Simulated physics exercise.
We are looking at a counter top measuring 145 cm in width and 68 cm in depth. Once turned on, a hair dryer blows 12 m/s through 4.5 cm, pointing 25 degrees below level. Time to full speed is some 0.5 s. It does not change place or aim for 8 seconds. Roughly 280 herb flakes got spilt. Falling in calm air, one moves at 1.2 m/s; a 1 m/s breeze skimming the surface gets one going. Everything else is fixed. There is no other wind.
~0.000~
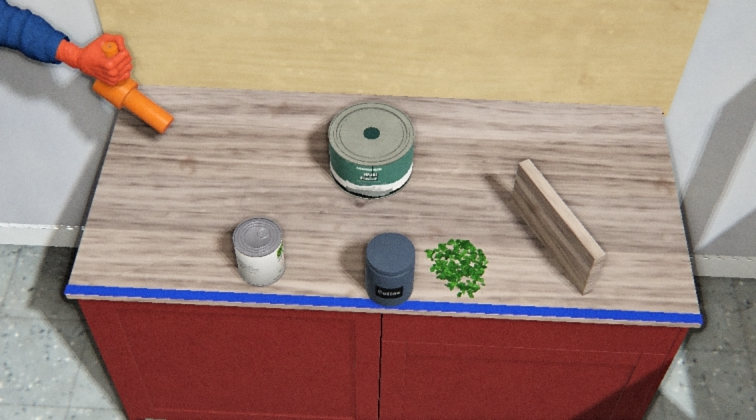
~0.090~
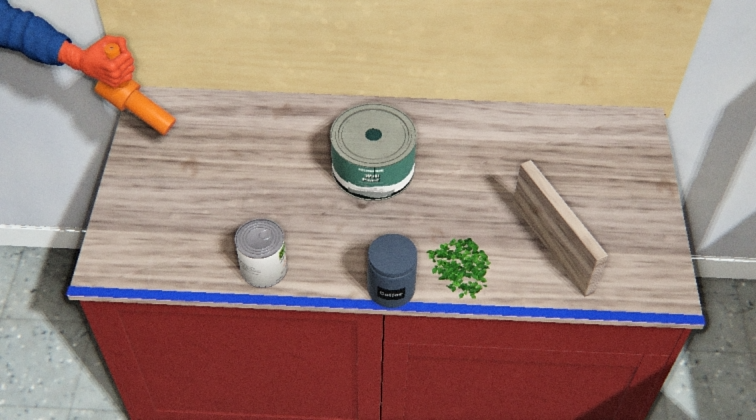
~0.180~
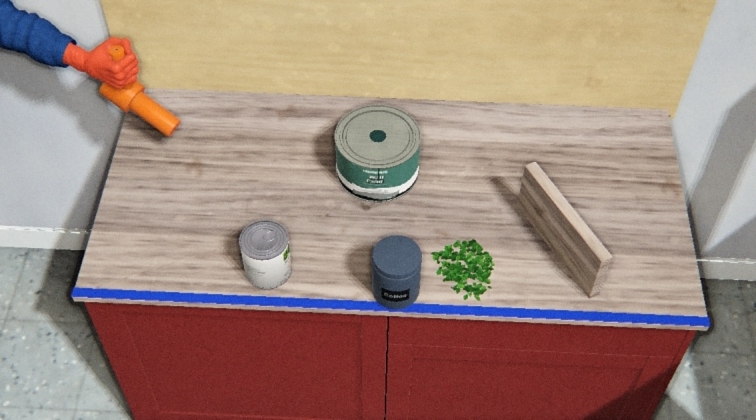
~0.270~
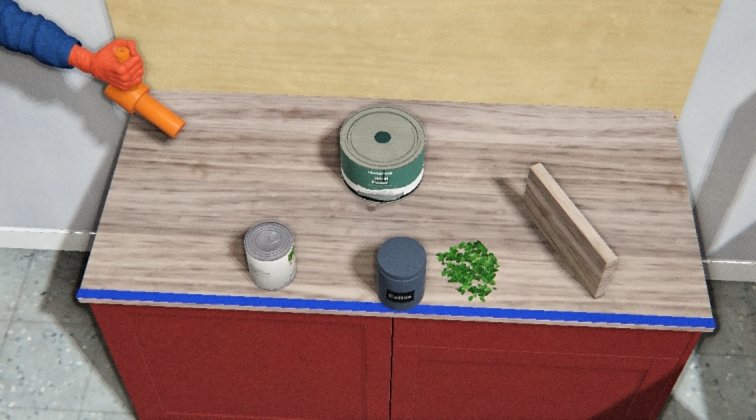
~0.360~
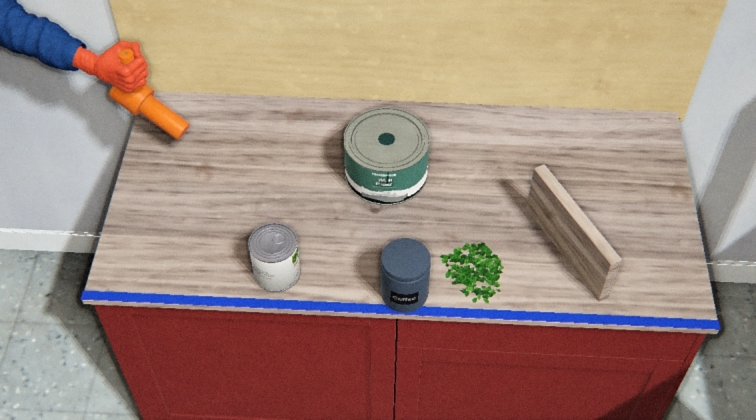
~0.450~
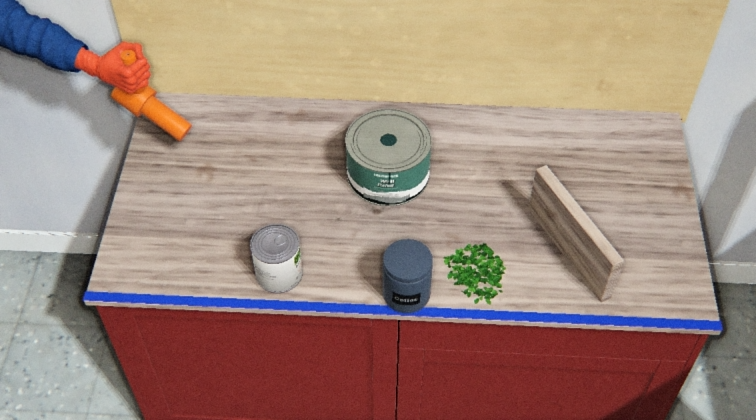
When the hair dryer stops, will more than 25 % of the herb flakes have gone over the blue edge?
Yes.
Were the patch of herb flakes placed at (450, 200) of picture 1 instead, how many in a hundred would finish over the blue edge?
Then roughly 15 percent would end up there.
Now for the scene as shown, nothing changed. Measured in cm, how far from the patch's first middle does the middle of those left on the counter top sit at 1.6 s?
I'd say close to 15 cm.
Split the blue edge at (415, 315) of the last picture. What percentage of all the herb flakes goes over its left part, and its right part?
Roughly 0 % cross the left stretch, and around 100 % the right stretch.
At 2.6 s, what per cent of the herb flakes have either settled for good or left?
Near 90 %.
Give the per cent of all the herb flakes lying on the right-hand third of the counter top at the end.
2 %.
After 1.6 s, 21 % are on the move or not yet settled, 81 % are over the blue edge; the middle of those still in play is near (535, 311).
After 2.6 s, 13 % are on the move or not yet settled, 90 % are over the blue edge.
After 4.4 s, 7 % are on the move or not yet settled, 94 % are over the blue edge.
After 8.0 s, at the end, 98 % are over the blue edge.
